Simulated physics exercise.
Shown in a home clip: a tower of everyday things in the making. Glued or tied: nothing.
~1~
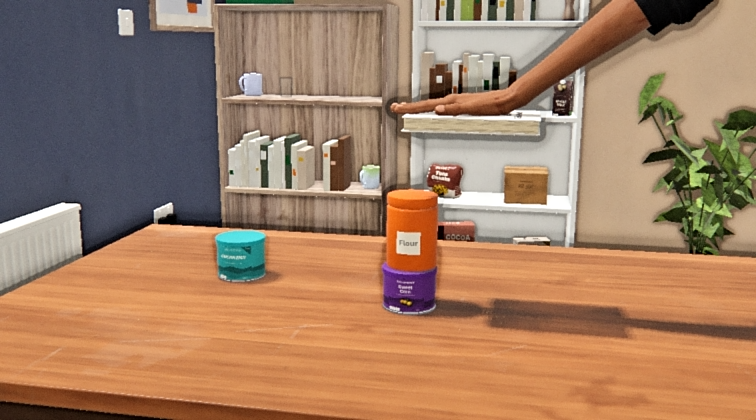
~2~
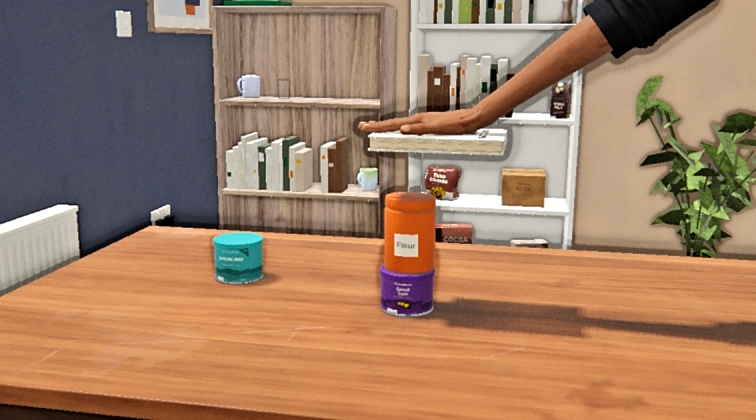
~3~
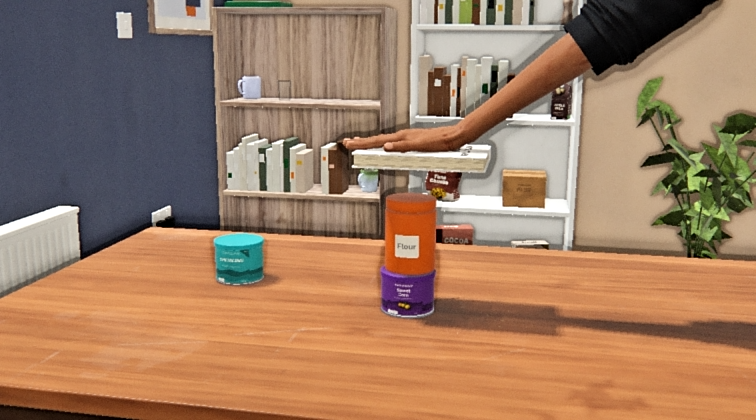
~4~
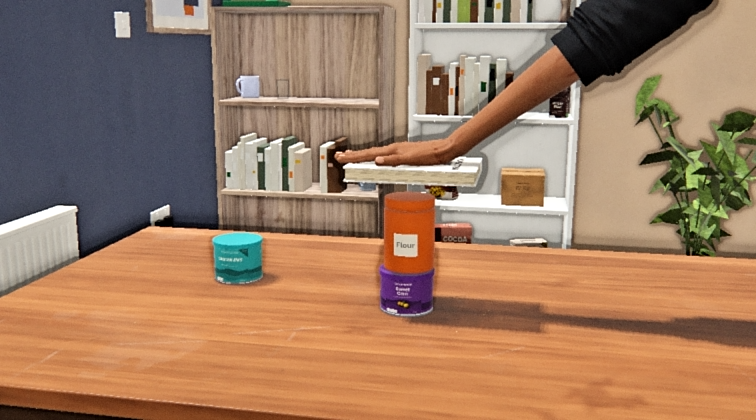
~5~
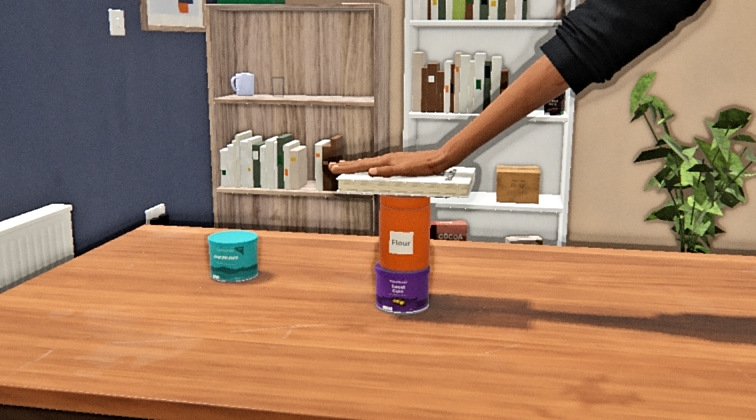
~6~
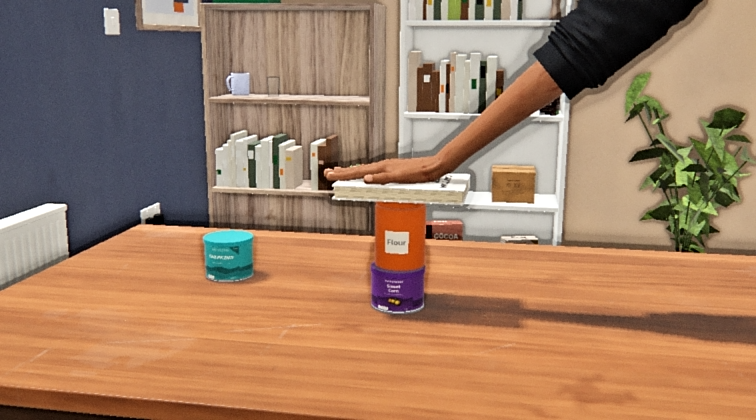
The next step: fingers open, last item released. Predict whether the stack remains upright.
Pretty sure the pile is stable there.
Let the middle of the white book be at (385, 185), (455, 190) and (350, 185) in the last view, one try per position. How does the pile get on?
In order, the pile stands firm, then tumbles down, and lastly tumbles down.
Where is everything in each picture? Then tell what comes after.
The first frame shows coming down; white book (474, 122); purple tub (409, 286).
The second frame shows coming down; white book (440, 140); turquoise tub (239, 258).
The third frame shows coming down; white book (424, 157); orange jar (411, 233).
The fourth frame shows coming down; white book (415, 170); purple tub (407, 288).
The fifth frame shows coming down; white book (409, 180); turquoise tub (234, 256).
The sixth frame shows set down, still held; white book (404, 187); orange jar (400, 229).
Then, 0.60 s on from there, no change.
Then, 1.50 s on from there, white book resting near (404, 187).
In the end, all 4 unmoved. At the end, from the last picture's camera, white book near (405, 187). The pile holds.
